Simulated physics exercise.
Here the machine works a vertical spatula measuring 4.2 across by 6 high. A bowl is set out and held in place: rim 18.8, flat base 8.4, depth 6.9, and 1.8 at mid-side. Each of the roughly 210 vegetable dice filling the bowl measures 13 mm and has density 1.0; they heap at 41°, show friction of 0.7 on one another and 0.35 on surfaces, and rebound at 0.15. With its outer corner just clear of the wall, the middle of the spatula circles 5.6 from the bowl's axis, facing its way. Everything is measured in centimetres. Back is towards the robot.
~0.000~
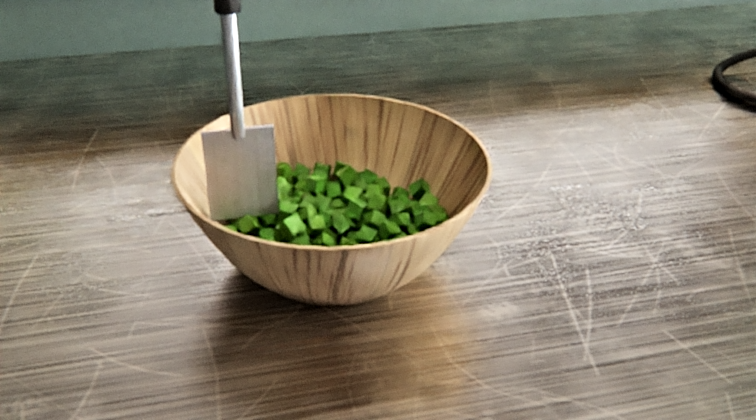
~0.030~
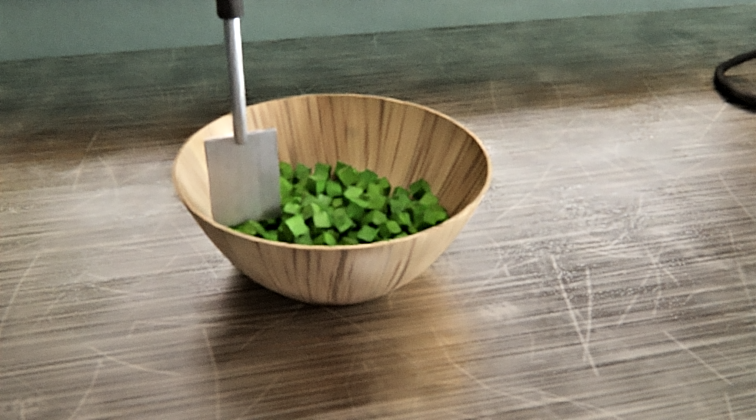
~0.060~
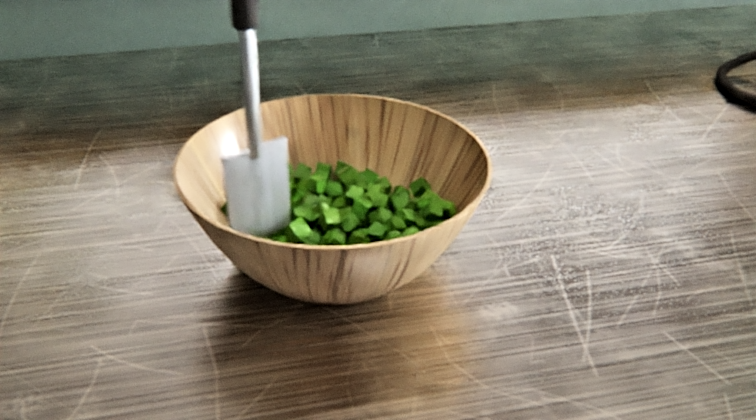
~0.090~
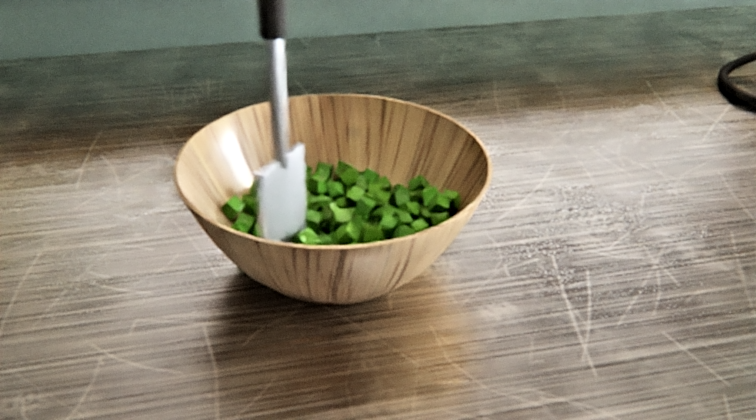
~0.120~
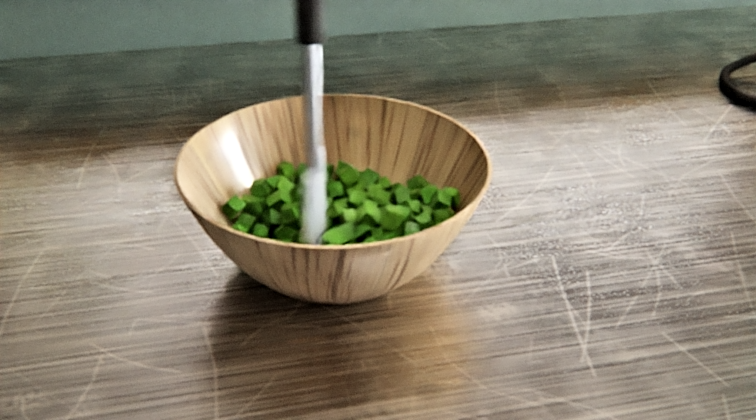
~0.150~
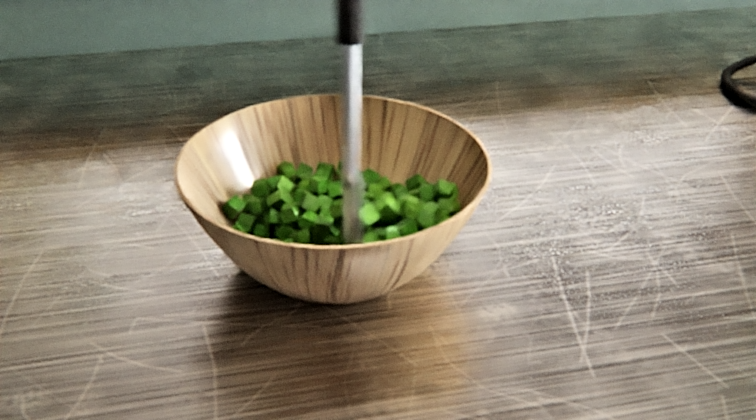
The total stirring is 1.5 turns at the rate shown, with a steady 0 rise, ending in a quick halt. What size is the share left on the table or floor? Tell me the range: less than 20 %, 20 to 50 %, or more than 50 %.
It falls in the range less than 20 %.
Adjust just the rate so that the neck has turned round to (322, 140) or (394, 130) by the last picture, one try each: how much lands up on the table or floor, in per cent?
Around 15 and 30 percent, in that order.
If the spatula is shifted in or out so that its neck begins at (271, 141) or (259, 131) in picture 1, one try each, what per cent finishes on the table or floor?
Close to 15 per cent for the first and close to 25 per cent for the second.
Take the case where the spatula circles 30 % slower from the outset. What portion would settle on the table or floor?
That would be some 10 percent.
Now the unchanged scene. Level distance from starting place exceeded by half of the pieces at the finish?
Roughly 4 cm.
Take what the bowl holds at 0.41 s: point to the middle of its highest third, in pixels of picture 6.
Centre of upper third: Approx. (302, 167) px.
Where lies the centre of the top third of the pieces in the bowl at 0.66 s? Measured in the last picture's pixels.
(364, 249).
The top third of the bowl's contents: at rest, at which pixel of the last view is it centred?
Near (351, 189).
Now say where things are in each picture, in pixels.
Spatula neck at (236, 105), 0° round; upper third of the load around (329, 214), from x 230 to 440, top at y 170; 209 in the bowl, in the first frame.
Spatula neck at (238, 110), 8° round; upper third of the load around (329, 215), from x 230 to 440, top at y 170, in the second frame.
Spatula neck at (253, 123), 27° round; upper third of the load around (346, 214), from x 235 to 445, top at y 170, in the third frame.
Spatula neck at (279, 133), 48° round; upper third of the load around (361, 214), from x 235 to 450, top at y 170, in the fourth frame.
Spatula neck at (313, 139), 68° round; upper third of the load around (366, 213), from x 235 to 450, top at y 170, in the fifth frame.
Spatula neck at (351, 139), 89° round; upper third of the load around (375, 212), from x 235 to 450, top at y 170; 209 in the bowl, in the sixth frame.
By 0.41 s, 264° round, highest piece 8 above the table; 198 in the bowl, 3 on the table or floor, 8 in flight or on the tool.
By 0.66 s, 79° round, highest piece 9 above the table; 186 in the bowl, 17 on the table or floor, 6 in flight or on the tool.
By 0.99 s, 180° round, highest piece 6 above the table; 181 in the bowl, 28 on the table or floor.
By 1.69 s, 180° round, highest piece 6 above the table; 181 in the bowl, 28 on the table or floor.
Final count, 181 in the bowl, 28 on the table or floor. That is 13 % on the table or floor.
